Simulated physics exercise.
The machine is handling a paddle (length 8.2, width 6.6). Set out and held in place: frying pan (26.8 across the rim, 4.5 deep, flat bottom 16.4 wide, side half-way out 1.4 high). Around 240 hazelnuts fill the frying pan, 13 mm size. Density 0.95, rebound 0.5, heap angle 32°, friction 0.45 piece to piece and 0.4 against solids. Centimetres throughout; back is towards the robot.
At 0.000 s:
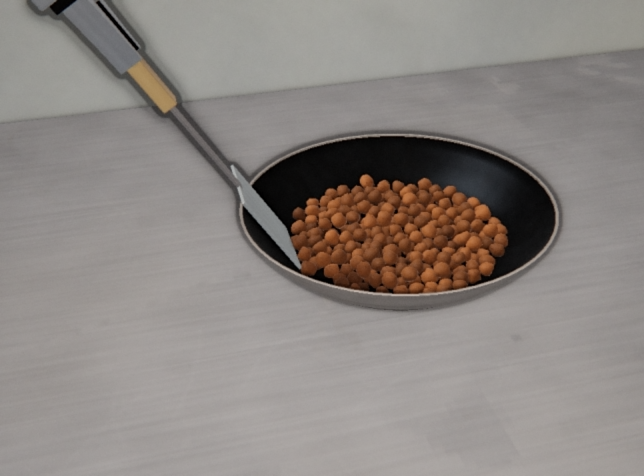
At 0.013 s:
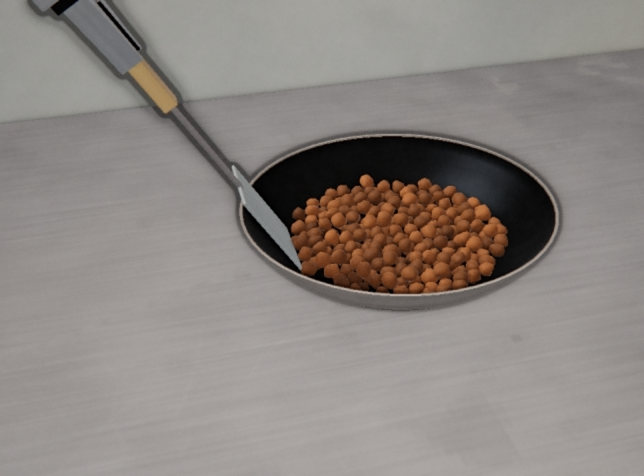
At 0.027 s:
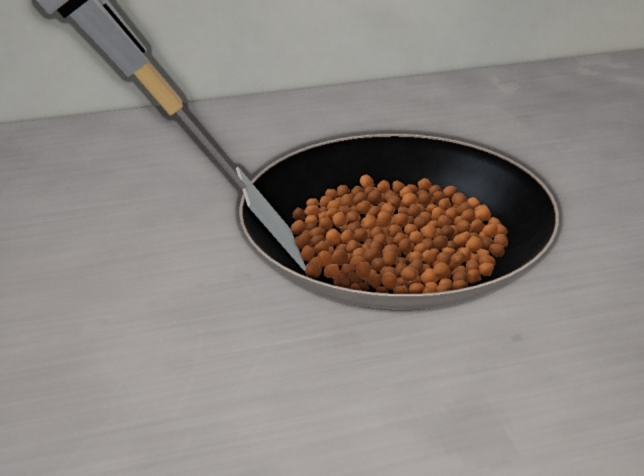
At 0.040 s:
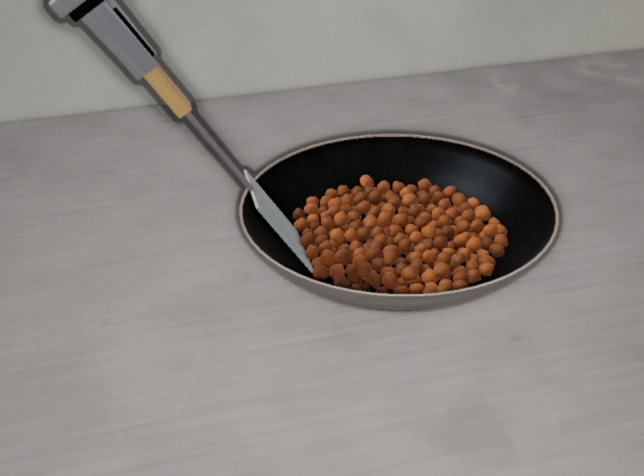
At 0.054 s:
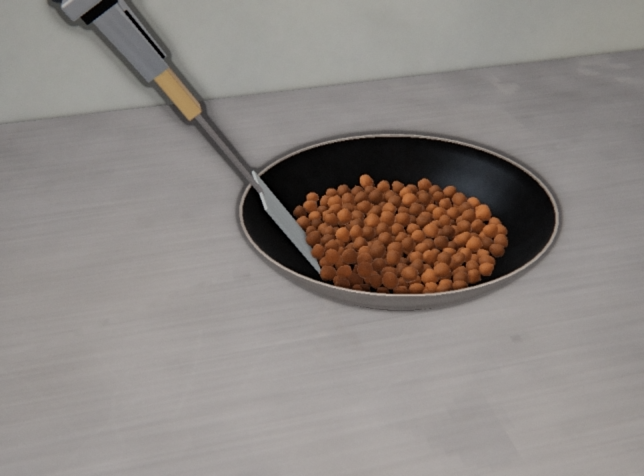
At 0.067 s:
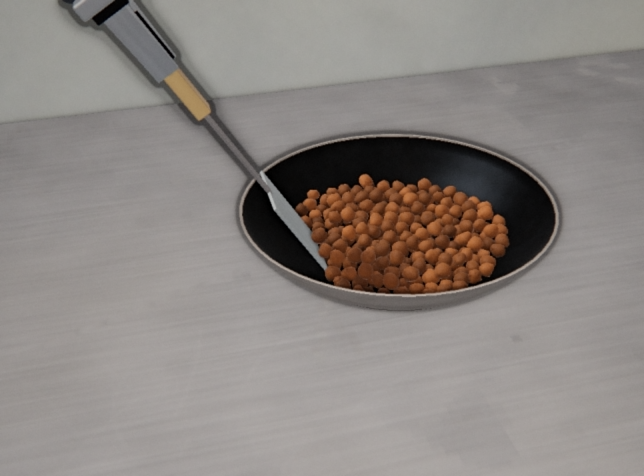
On a pale grey surface, a robot arm held a paddle inside the left edge of a black pan of round brown nuts and slid it slowly a short way right, nudging the nearest ones.
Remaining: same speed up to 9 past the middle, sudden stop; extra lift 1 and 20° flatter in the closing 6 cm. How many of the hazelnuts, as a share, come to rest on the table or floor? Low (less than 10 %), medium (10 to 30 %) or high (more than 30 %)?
Share on the table or floor: Low (less than 10 %).
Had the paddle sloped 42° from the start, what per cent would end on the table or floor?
It would be near 0 per cent.
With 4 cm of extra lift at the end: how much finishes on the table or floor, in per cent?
Some 5 per cent.
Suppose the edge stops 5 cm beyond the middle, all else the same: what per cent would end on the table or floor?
In that case some 0 per cent.
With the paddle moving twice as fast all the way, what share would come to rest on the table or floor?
It would be near 20 per cent.
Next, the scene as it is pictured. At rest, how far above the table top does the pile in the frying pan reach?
Roughly 6.0 cm.
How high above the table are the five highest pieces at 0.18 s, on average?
Roughly 3 cm.
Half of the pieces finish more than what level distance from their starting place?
About 3 cm.
After 0.18 s, sloping 59°, highest piece 4 above the table; 235 in the frying pan.
After 0.30 s, sloping 52°, highest piece 4 above the table; 235 in the frying pan.
After 0.55 s, sloping 39°, highest piece 6 above the table; 232 in the frying pan, 3 on the table or floor.
After 1.60 s, sloping 39°, highest piece 5 above the table; 232 in the frying pan, 3 on the table or floor.
At rest, 232 in the frying pan, 3 on the table or floor. That is 1 % on the table or floor.
